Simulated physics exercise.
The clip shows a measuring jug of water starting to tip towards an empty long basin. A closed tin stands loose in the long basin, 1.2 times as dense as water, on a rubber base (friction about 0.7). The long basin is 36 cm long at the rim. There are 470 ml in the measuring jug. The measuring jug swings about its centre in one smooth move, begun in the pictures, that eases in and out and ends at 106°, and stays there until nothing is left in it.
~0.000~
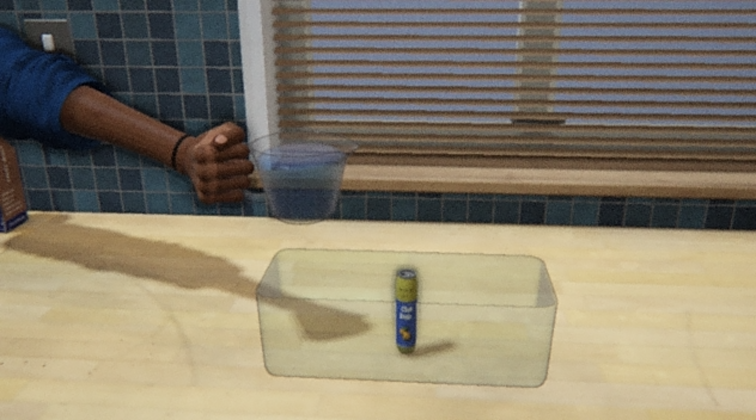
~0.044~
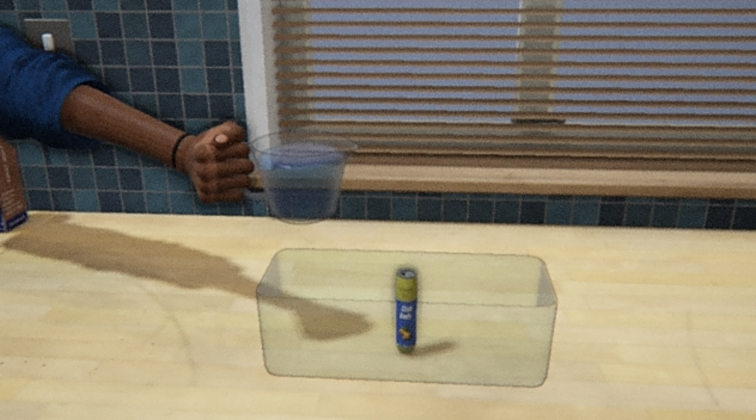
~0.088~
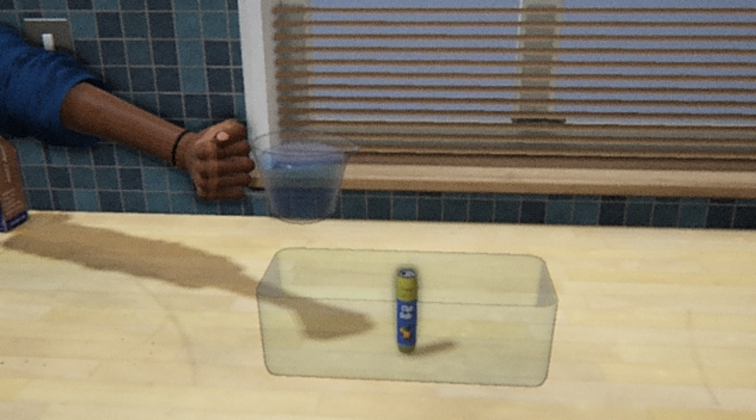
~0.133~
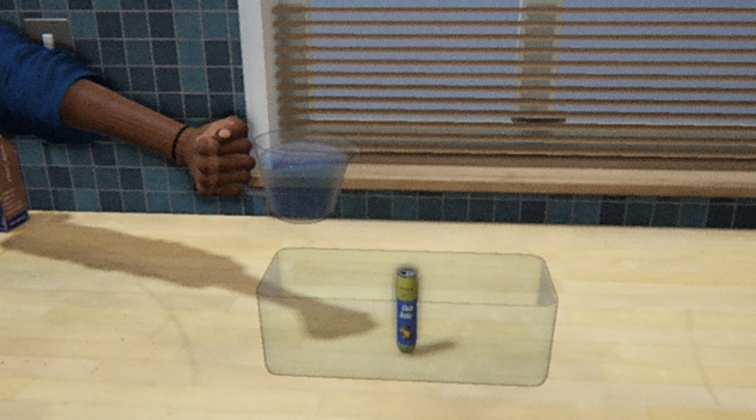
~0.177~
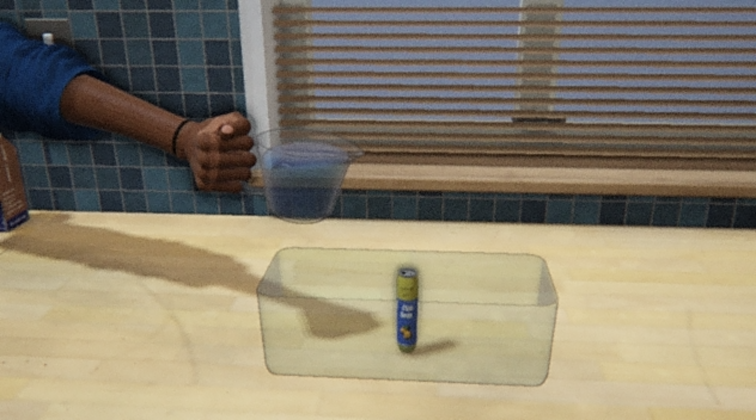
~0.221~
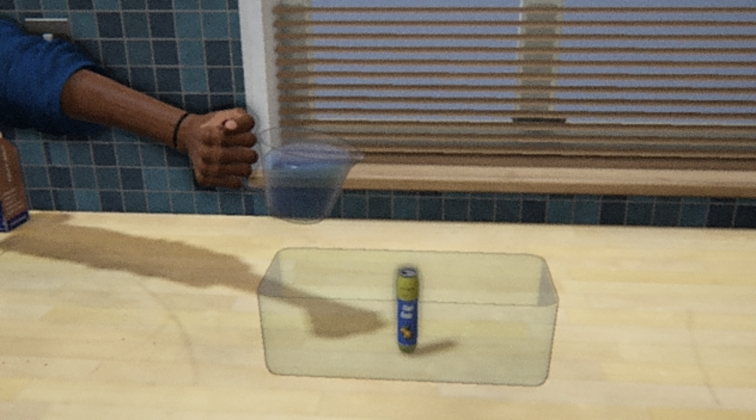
The footage shows a hand at the left holding a clear jug of bluish water above a long, see-through basin with a small upright tin inside; the jug stays nearly still, then tilts slightly to the right.
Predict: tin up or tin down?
It goes over.
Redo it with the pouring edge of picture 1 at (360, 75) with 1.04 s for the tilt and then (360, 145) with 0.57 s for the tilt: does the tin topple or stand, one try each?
First it falls; then it goes over.
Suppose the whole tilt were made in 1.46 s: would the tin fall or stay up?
Then it falls.
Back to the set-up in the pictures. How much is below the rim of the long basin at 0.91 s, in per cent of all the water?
About 84 per cent.
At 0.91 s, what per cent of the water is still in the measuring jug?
Some 7 per cent.
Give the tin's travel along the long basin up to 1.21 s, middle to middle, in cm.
About 7 cm.
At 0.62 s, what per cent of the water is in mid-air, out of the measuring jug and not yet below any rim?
Near 26 in a hundred.
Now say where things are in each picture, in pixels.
It leans 0°; its right rim is at (359, 146); the water meets the walls at (259, 152) and (346, 154); the long basin's rim runs from (267, 272) to (550, 282); the tin's top is at (407, 277), in the first picture.
It leans 0°; its right rim is at (360, 146); the water meets the walls at (260, 152) and (347, 154), in the second picture.
It leans 2°; its right rim is at (361, 147); the water meets the walls at (261, 151) and (347, 154), in the third picture.
It leans 4°; its right rim is at (362, 149); the water meets the walls at (262, 151) and (348, 155), in the fourth picture.
It leans 7°; its right rim is at (364, 152); the water meets the walls at (264, 150) and (352, 155), in the fifth picture.
It leans 11°; its right rim is at (366, 157); the water meets the walls at (266, 152) and (355, 156), in the sixth picture.
Then, 0.62 s in, the tilt is 68° and 60 per cent is still to pour; the tin stands where it began.
Then, 0.91 s in, the tilt is 102° and 7 per cent is still to pour; the tin leans 15°.
Then, 1.21 s in, the tilt is 106° and 0 per cent is still to pour; the tin lies on its side.
Then, 1.54 s in, the tilt is 106° and 0 per cent is still to pour; the tin lies on its side.
Finally, the tin lies on its side.
